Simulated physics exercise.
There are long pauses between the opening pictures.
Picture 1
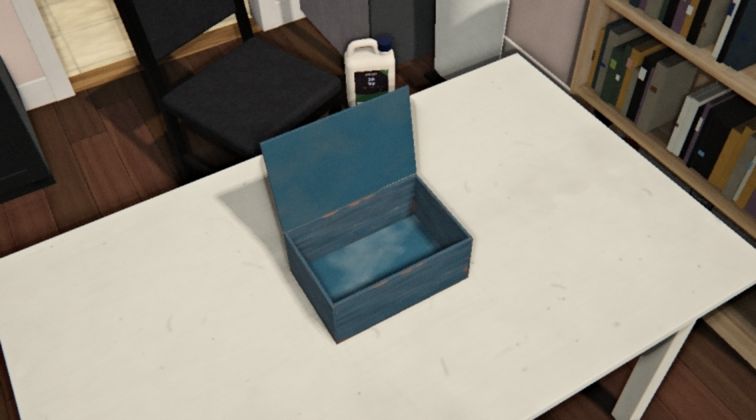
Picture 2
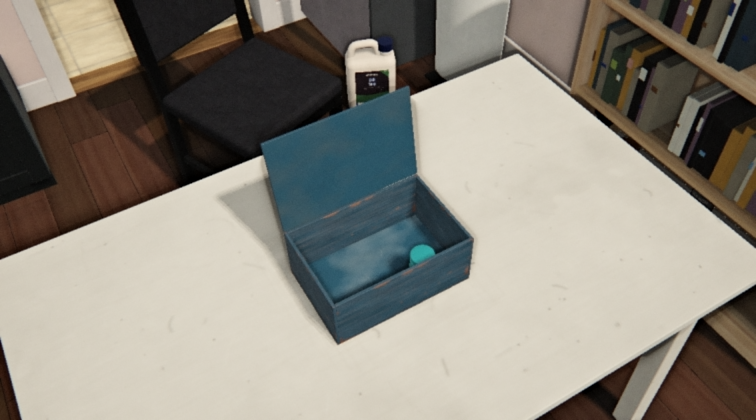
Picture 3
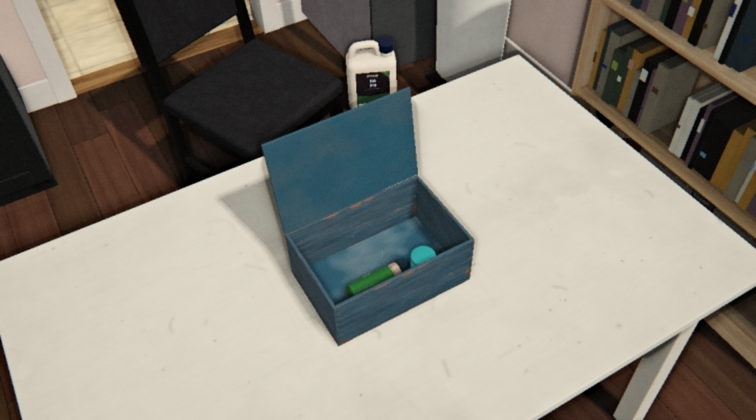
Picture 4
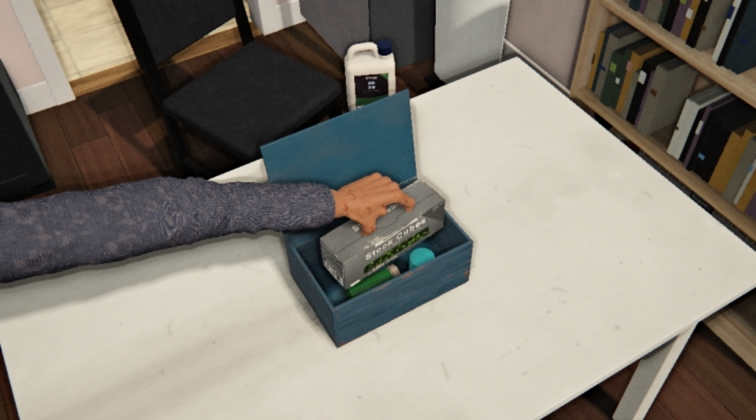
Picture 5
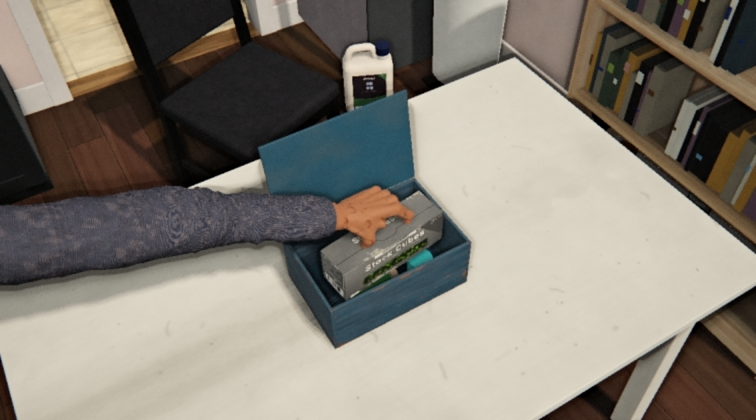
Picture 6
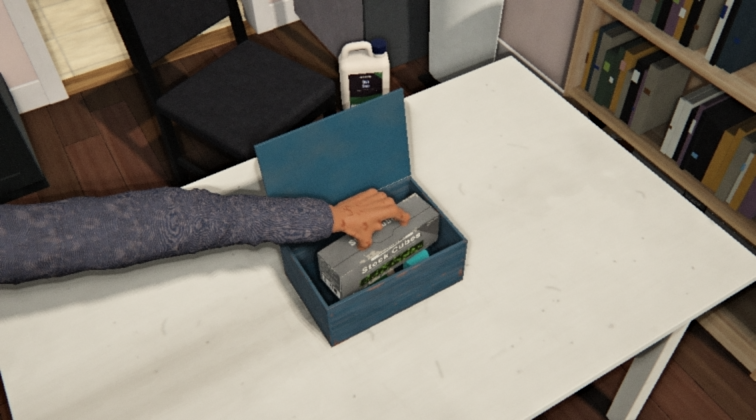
A hand in a dark patterned sleeve reaches from the left over an open blue wooden box on a white table, seen from above. A teal round item, then a green cylinder, appear inside, with a white jug and black chair behind and bookshelves at right. The hand lowers a grey carton into the box and keeps hold, as the view shifts very slightly.
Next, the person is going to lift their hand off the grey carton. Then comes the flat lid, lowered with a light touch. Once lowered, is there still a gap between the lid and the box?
In the end, the box is closed up fine.
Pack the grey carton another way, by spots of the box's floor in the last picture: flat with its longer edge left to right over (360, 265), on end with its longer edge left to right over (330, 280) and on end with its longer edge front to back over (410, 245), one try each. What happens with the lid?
With the first placement it drops into place; with the second it can't come down; with the third it can't come down.
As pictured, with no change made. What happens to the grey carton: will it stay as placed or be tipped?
Well, the grey carton ends up skewed.
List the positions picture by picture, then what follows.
In the first picture, the last thing is not in view yet.
In the second picture, the last thing is not in view yet.
In the third picture, the last thing is not in view yet.
In the fourth picture, coming down; grey carton (384, 232).
In the fifth picture, coming down; grey carton (384, 244).
In the sixth picture, put in, still held; grey carton (380, 246).
Then, 1.00 s on from there, lid starting down; grey carton on its side near (353, 248); green shaker shifted a little.
Then, 1.70 s on from there, lid 46° above the rim; grey carton on its side near (353, 248); green shaker shifted about its own width.
In the end, lid shut; toppled in the box, grey carton; the other 2 unmoved. At the end, from the last picture's camera, grey carton near (353, 248).
